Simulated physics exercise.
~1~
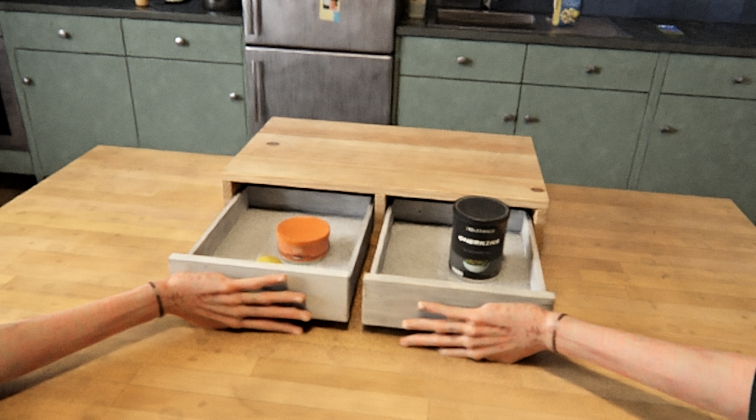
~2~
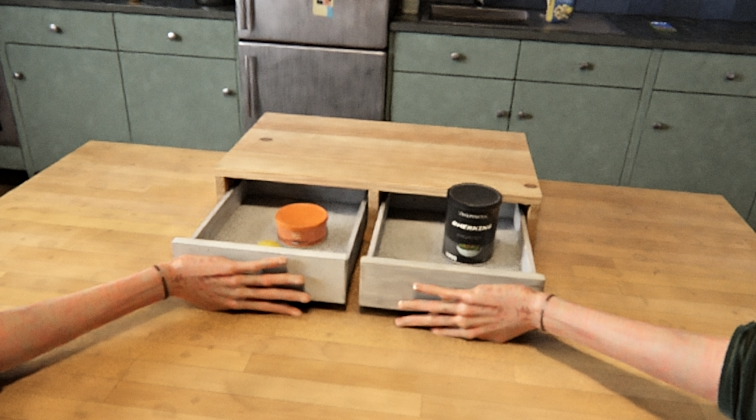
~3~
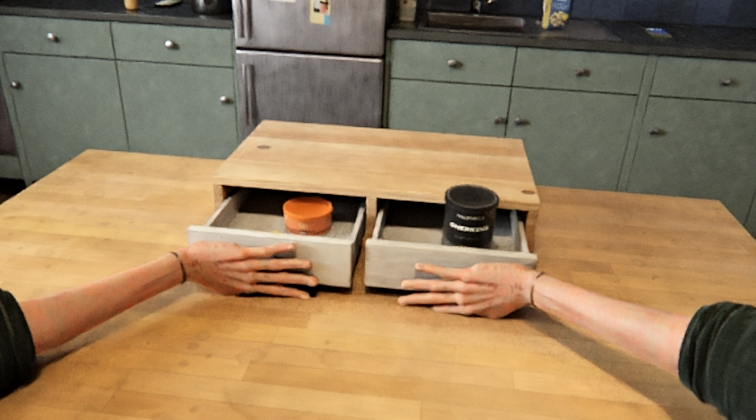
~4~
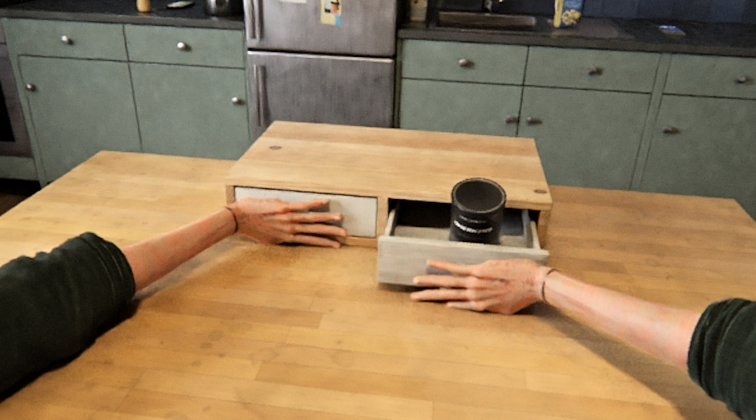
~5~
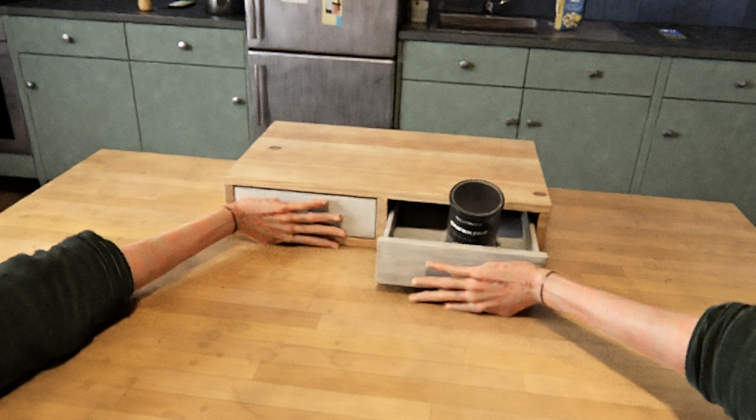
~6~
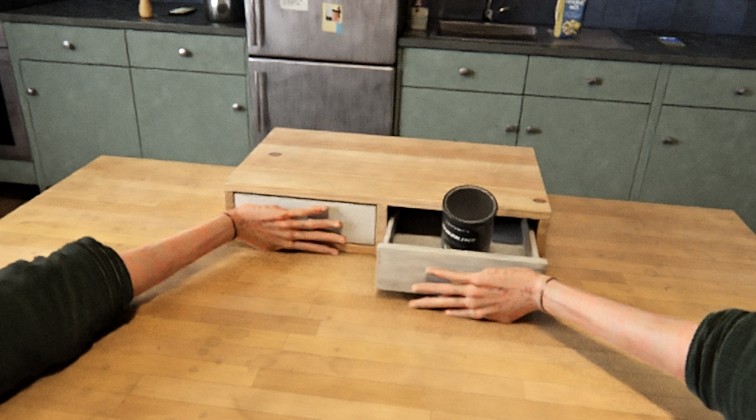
In this clip, two hands push the open drawers of a low wooden cabinet, one holding an orange pot and the other a black pot. The left drawer slides shut, while the black pot tips into a lean and the right drawer stays partly open.
